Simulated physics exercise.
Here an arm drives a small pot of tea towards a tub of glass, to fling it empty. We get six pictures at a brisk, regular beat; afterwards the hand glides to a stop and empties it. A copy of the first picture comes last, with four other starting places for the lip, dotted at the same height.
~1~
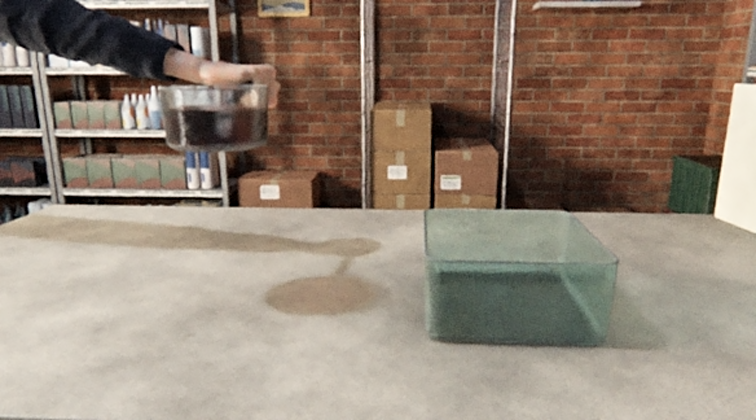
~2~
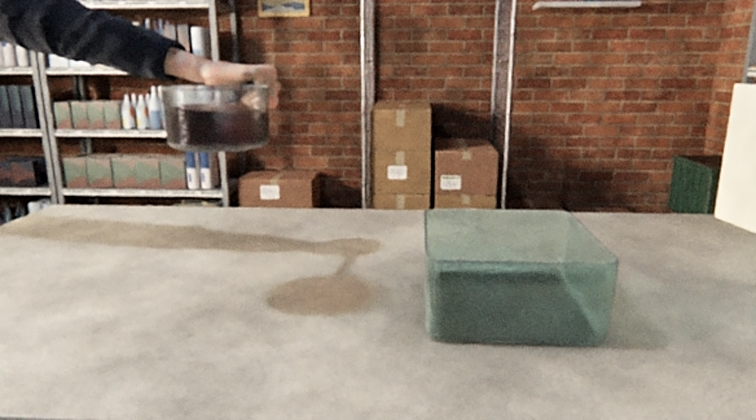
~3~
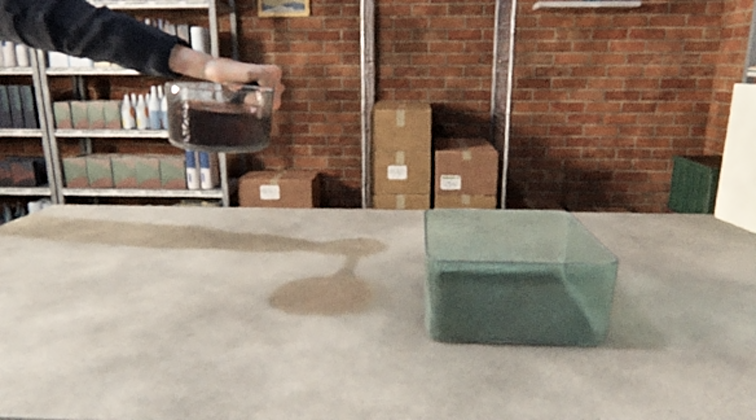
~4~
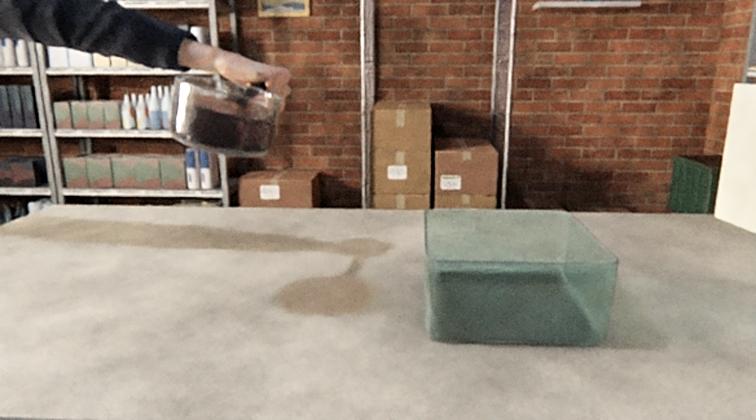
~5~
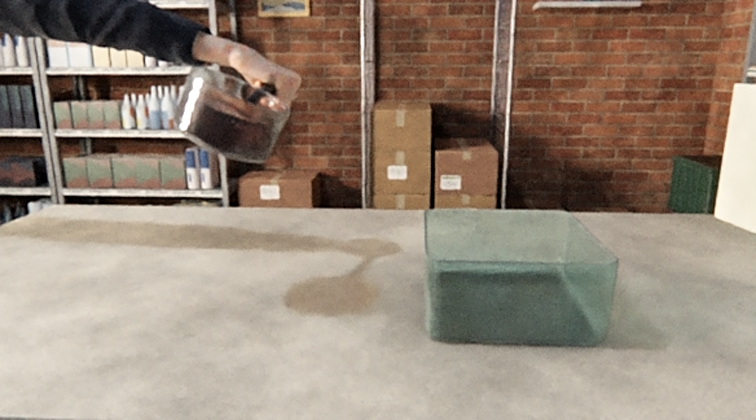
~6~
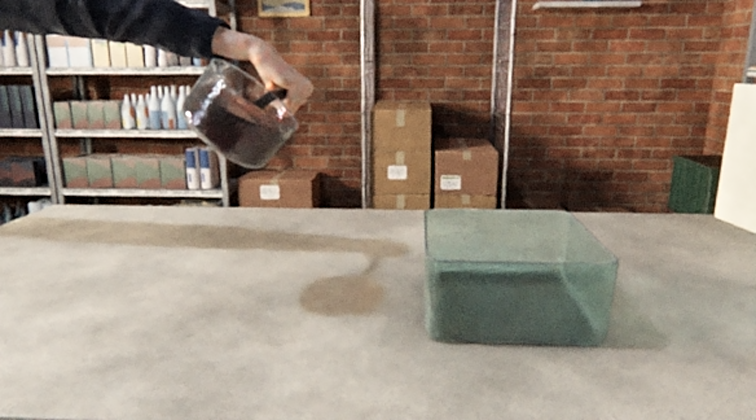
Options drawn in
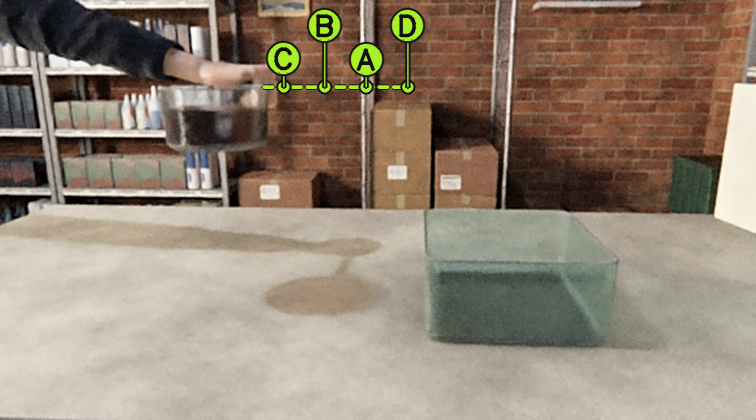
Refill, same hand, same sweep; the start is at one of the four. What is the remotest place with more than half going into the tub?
Use dot B.
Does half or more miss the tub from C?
Yes, that goes wrong.
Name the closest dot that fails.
C.
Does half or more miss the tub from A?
No.
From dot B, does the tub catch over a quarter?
Yes.
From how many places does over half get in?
Three of them.
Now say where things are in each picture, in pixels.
Upright, lip at (264, 86); tub from (426, 336) to (606, 341); nothing has left yet.
Upright, lip at (265, 87); nothing has left yet.
Tipped about 5°, lip at (270, 91); nothing has left yet.
Tipped about 14°, lip at (278, 99); nothing has left yet.
Tipped about 26°, lip at (288, 111); nothing has left yet.
Tipped about 41°, lip at (295, 126); nothing has left yet.
On the marked copy, A at (366, 87); B at (324, 87); C at (283, 86); D at (407, 87).
Choosing A, about 70 % lands in the tub, 5 % falls short and 25 % goes beside or beyond.
Choosing B, about 73 % lands in the tub, 9 % falls short and 18 % goes beside or beyond.
Choosing C, about 3 % lands in the tub, 96 % falls short.
Choosing D, about 74 % lands in the tub, 10 % falls short and 17 % goes beside or beyond.
